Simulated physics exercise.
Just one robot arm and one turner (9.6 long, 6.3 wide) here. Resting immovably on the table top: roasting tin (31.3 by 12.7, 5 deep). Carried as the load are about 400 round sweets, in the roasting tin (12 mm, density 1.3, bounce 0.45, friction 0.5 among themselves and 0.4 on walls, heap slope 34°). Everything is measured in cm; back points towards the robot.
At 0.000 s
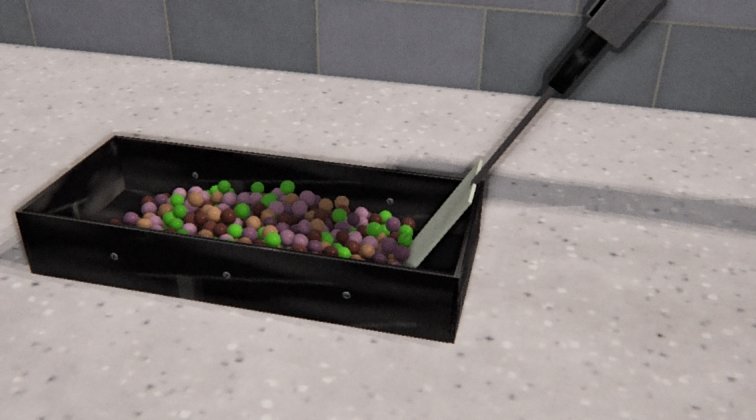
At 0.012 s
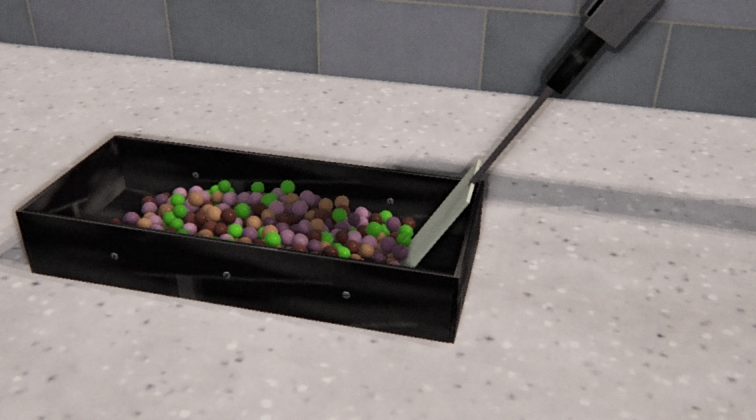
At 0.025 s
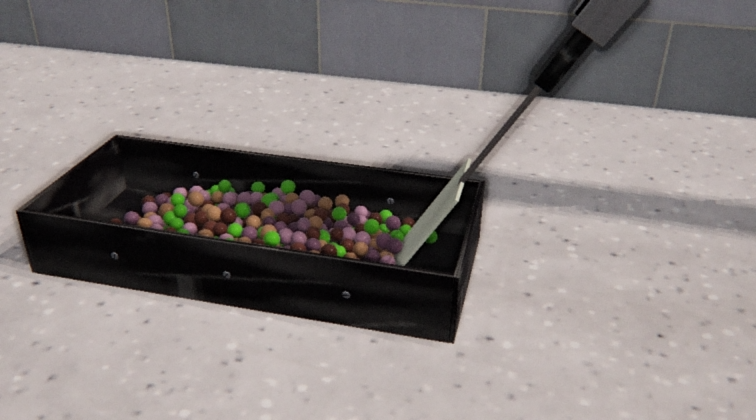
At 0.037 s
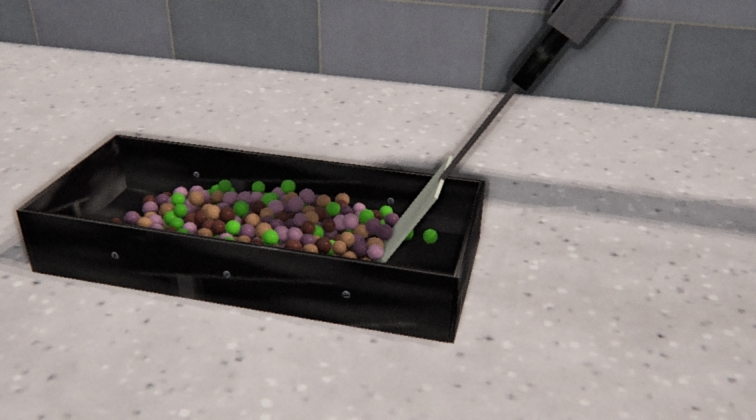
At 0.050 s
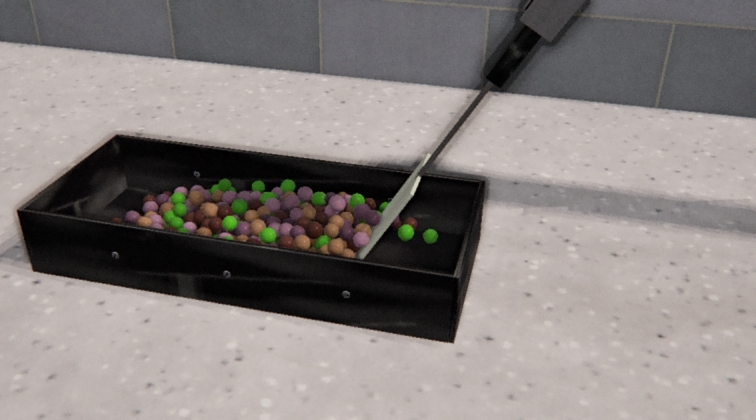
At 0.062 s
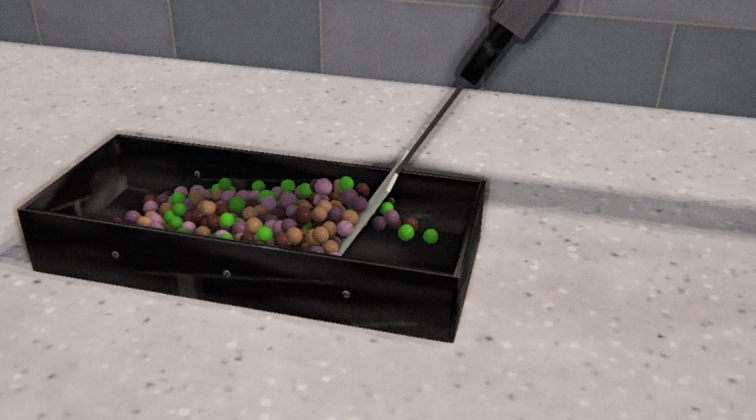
A robot arm's pale turner dipped into a black roasting tin, barely moved at first, then swept left, pushing the small green, purple and orange-brown balls together while a few stayed behind on the right.
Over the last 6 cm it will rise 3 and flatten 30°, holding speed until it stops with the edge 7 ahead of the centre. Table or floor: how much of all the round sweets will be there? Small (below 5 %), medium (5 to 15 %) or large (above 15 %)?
Medium.
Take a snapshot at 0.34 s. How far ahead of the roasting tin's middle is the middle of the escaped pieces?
Distance ahead of centre: Approx. 20 cm.
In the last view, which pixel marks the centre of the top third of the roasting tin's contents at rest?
Pixel estimate: About (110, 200).
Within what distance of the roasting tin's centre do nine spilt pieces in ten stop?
I'd put it at about 60 centimetres.
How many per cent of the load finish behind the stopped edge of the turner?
Some 30 percent of the load.
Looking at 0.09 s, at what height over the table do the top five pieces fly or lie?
Roughly 9 centimetres.
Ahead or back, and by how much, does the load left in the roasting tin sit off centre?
Ahead of centre, near 8.0 centimetres.
After 0.09 s, sloping 59°, highest piece 10 above the table; 403 in the roasting tin.
After 0.12 s, sloping 52°, highest piece 12 above the table; 401 in the roasting tin, 2 on the blade or in flight.
After 0.34 s, sloping 29°, highest piece 7 above the table; 365 in the roasting tin, 29 on the table or floor, 9 on the blade or in flight.
After 1.39 s, sloping 29°, highest piece 6 above the table; 363 in the roasting tin, 40 on the table or floor.
At rest, 363 in the roasting tin, 40 on the table or floor. That is 10 % on the table or floor.
